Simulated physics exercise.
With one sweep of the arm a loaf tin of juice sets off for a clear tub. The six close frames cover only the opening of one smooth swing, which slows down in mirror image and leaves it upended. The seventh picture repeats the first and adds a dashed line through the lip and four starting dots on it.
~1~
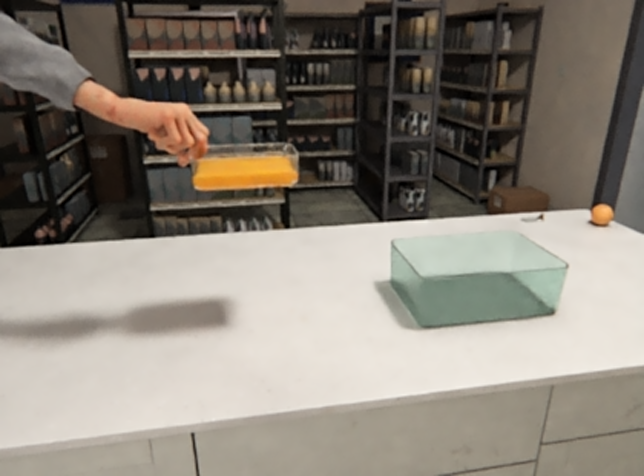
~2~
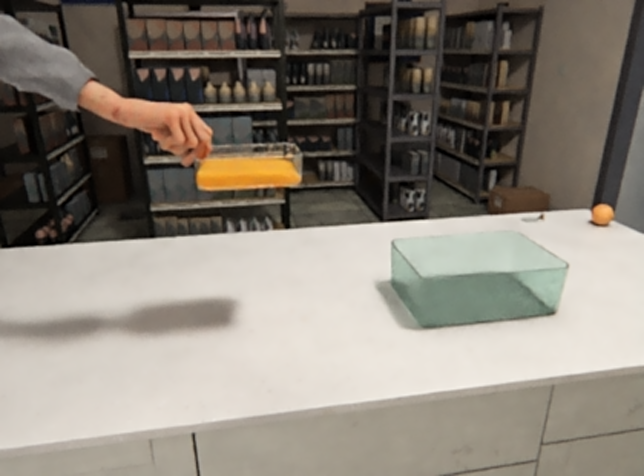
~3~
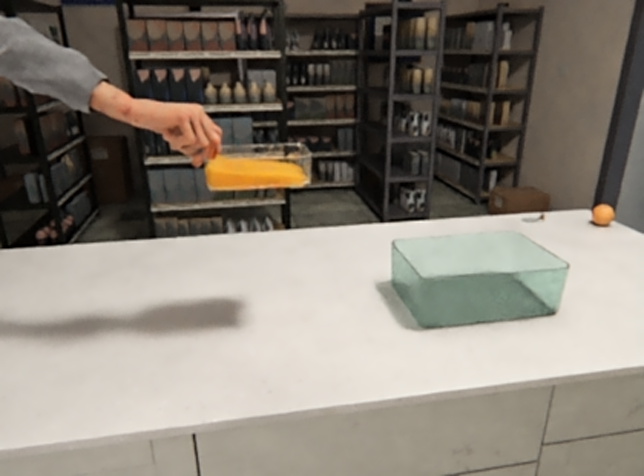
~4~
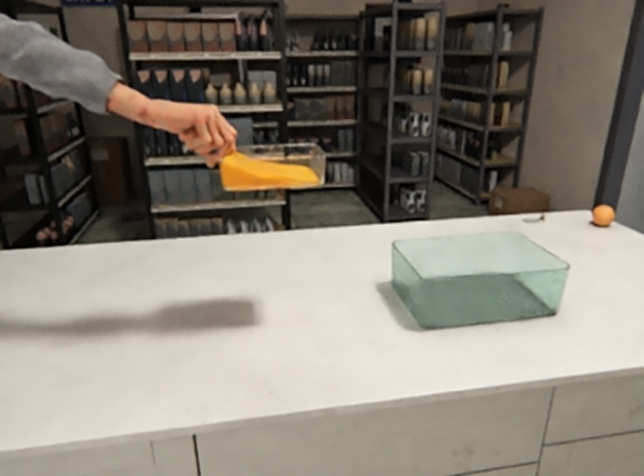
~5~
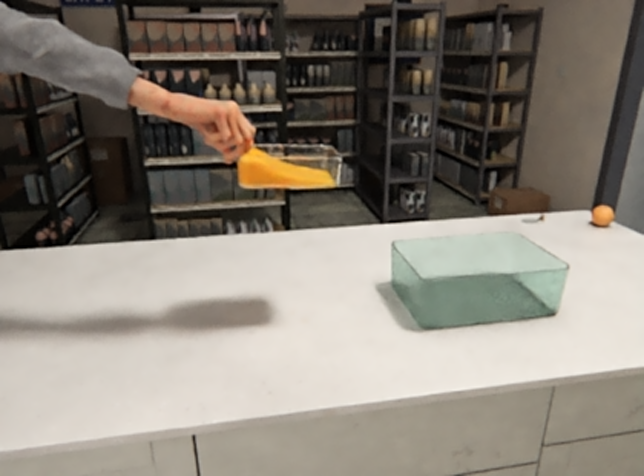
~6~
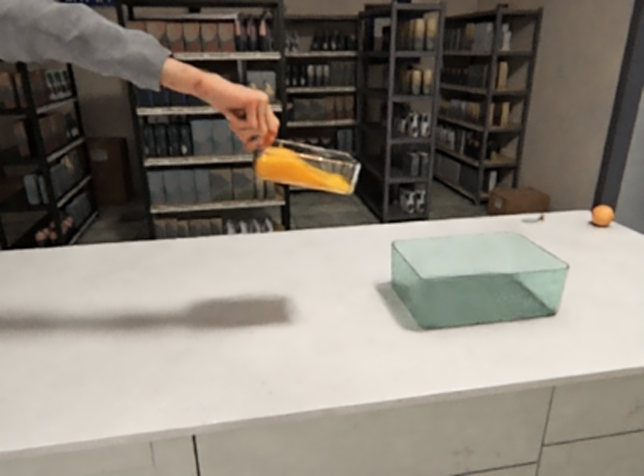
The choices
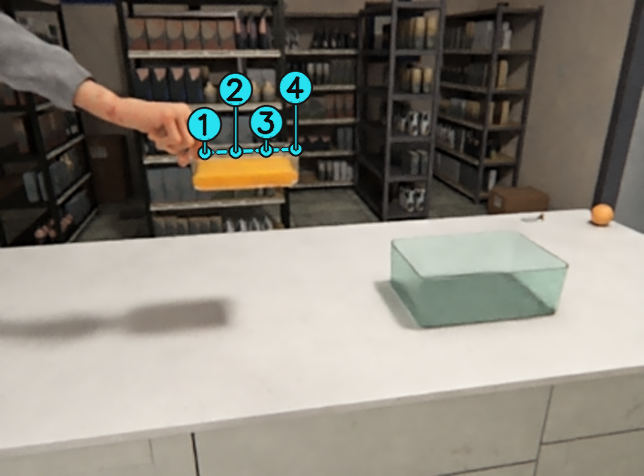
Storeroom counter, a hand carrying a clear loaf tin of orange juice rightward toward a clear tub, then tilting it slightly.
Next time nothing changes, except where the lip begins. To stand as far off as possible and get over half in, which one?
Dot 3 just does it.
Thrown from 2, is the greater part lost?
Yes, it does.
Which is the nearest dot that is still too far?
Dot 2.
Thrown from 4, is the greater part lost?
No, that is safe.
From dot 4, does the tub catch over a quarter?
Yes, clearly.
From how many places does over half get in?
Two.
On the marked copy, 1 at (204, 152); 2 at (235, 151); 3 at (266, 150); 4 at (295, 149).
Choosing 1, about 11 % lands in the tub, 87 % falls short.
Choosing 2, about 30 % lands in the tub, 65 % falls short and 6 % goes beside or beyond.
Choosing 3, about 68 % lands in the tub, 26 % falls short and 7 % goes beside or beyond.
Choosing 4, about 73 % lands in the tub, 19 % falls short and 8 % goes beside or beyond.
